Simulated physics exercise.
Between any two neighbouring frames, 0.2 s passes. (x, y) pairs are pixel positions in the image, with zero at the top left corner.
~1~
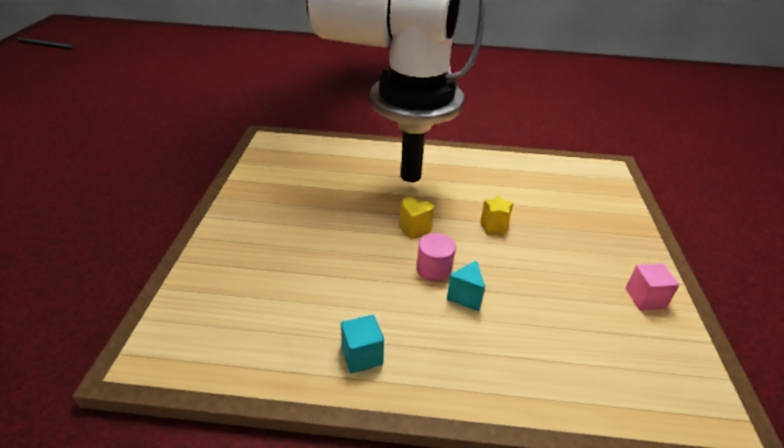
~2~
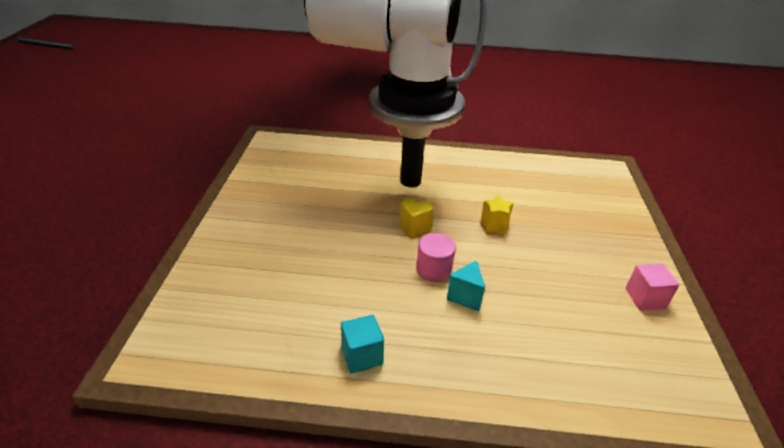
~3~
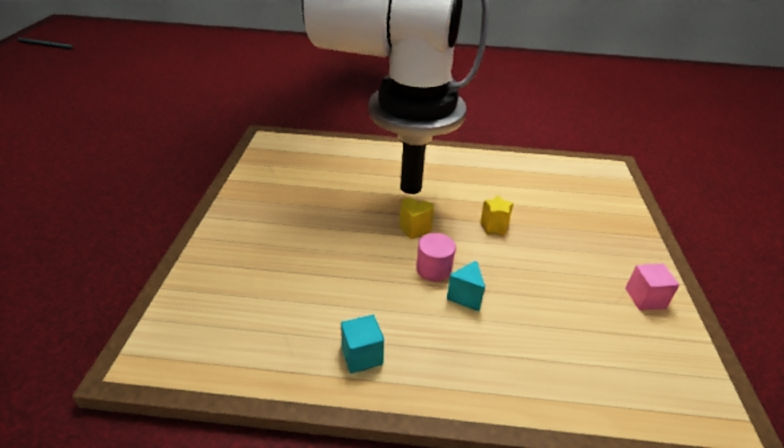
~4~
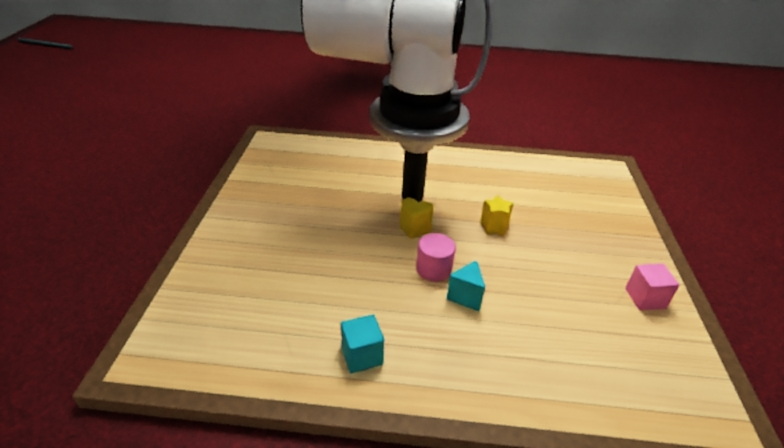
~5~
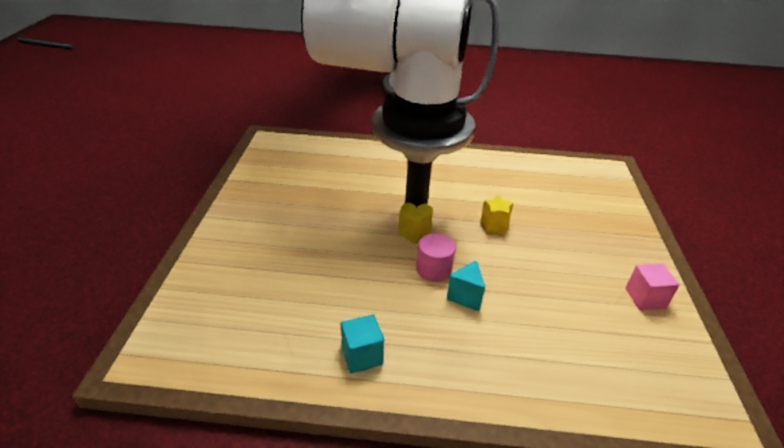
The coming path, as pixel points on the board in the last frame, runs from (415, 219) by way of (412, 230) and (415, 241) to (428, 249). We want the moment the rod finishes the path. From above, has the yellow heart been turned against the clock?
In short: No.
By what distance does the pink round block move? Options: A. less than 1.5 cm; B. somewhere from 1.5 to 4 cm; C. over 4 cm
Option B.
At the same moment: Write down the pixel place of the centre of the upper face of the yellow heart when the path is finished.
Answer: (418, 238).
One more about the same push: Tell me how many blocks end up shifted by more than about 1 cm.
It should be two, as far as I can tell.
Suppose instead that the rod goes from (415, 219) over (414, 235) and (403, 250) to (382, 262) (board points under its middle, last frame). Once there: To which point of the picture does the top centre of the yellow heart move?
The centre of its top will be at (399, 251).
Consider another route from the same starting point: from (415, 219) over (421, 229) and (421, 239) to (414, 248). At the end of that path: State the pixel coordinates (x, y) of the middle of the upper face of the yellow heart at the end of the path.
Somewhere near (412, 240).
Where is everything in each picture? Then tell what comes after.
Rod's lower end at (411, 177); yellow heart at (417, 205); pink round block at (437, 244); turquoise three-sided block at (471, 273), in the first frame.
Rod at (411, 182); blocks still, in the second frame.
Rod at (411, 188); blocks still, in the third frame.
Rod at (413, 197); blocks still, in the fourth frame.
Rod at (417, 210); yellow heart at (417, 210); pink round block at (437, 244); turquoise three-sided block at (471, 273), in the fifth frame.
What follows on the original path. Halfway along, rod at (413, 222); yellow heart at (414, 227).
At the end, rod at (430, 236); yellow heart at (418, 238), turned 35° clockwise; pink round block at (444, 256); turquoise three-sided block still.
